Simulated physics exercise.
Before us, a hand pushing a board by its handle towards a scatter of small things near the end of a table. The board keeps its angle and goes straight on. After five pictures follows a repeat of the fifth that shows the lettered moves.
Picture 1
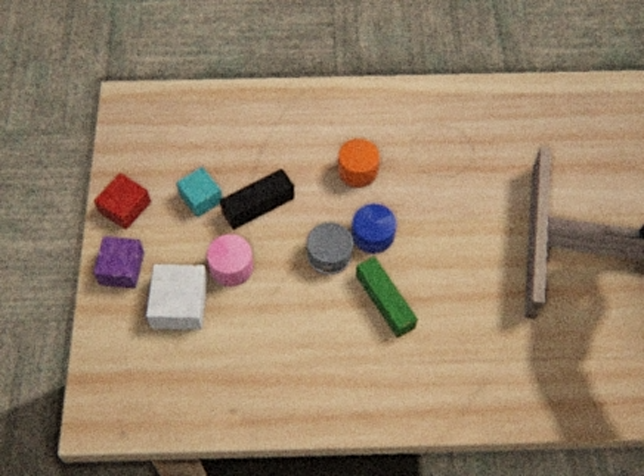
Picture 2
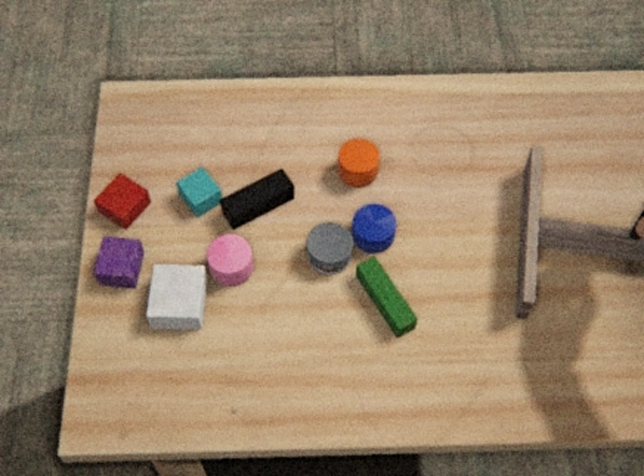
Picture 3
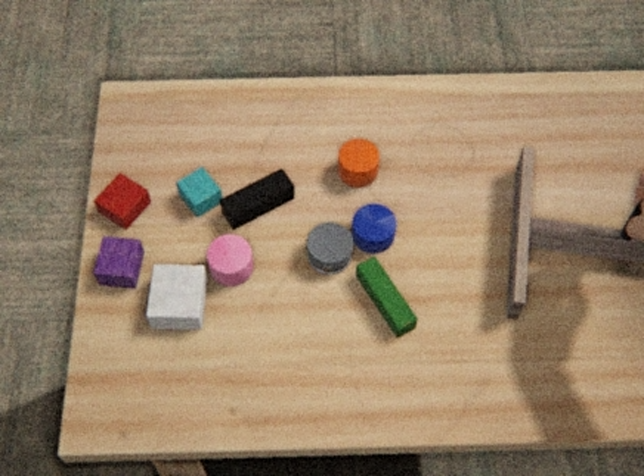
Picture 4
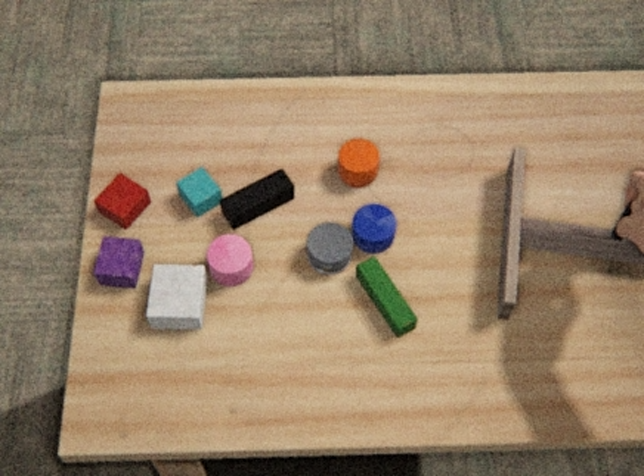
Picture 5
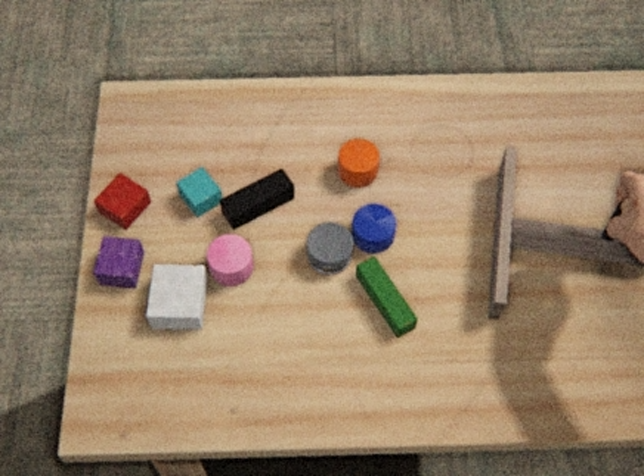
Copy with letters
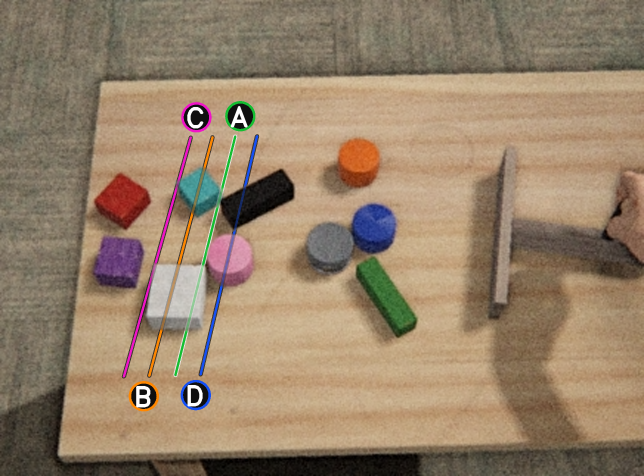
A hand slides an upright board slowly left across a wooden table toward scattered coloured blocks.
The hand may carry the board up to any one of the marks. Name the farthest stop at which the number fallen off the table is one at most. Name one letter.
C is the last line within the limit.
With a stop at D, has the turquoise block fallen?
No.
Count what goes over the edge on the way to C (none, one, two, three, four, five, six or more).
In all, one.
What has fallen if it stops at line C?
The purple block.
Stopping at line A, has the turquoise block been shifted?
Yes.
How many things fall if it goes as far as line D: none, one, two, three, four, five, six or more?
By then, none.
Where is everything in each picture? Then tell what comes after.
Board (542, 221); red block (123, 202); blue tin (374, 229), in the first frame.
Board (534, 221); black stick (258, 199), in the second frame.
Board (525, 221); turquoise block (200, 192), in the third frame.
Board (515, 221); purple block (119, 262), in the fourth frame.
Board (506, 222); orange tin (358, 163); white block (178, 297); red block (123, 202), in the fifth frame.
On the marked copy, A at (207, 247); B at (183, 248); C at (160, 249); D at (231, 247).
Following C. Soon after the start, board (382, 224); green bar (355, 297); grey tin (320, 251).
Later, board (256, 227); white block (162, 305); turquoise block (176, 183).
In the end, board (159, 230); purple block over the edge; white block (81, 322); one fallen.
As for the rest, A is within the limit but short; B is within the limit but short; D is within the limit but short.
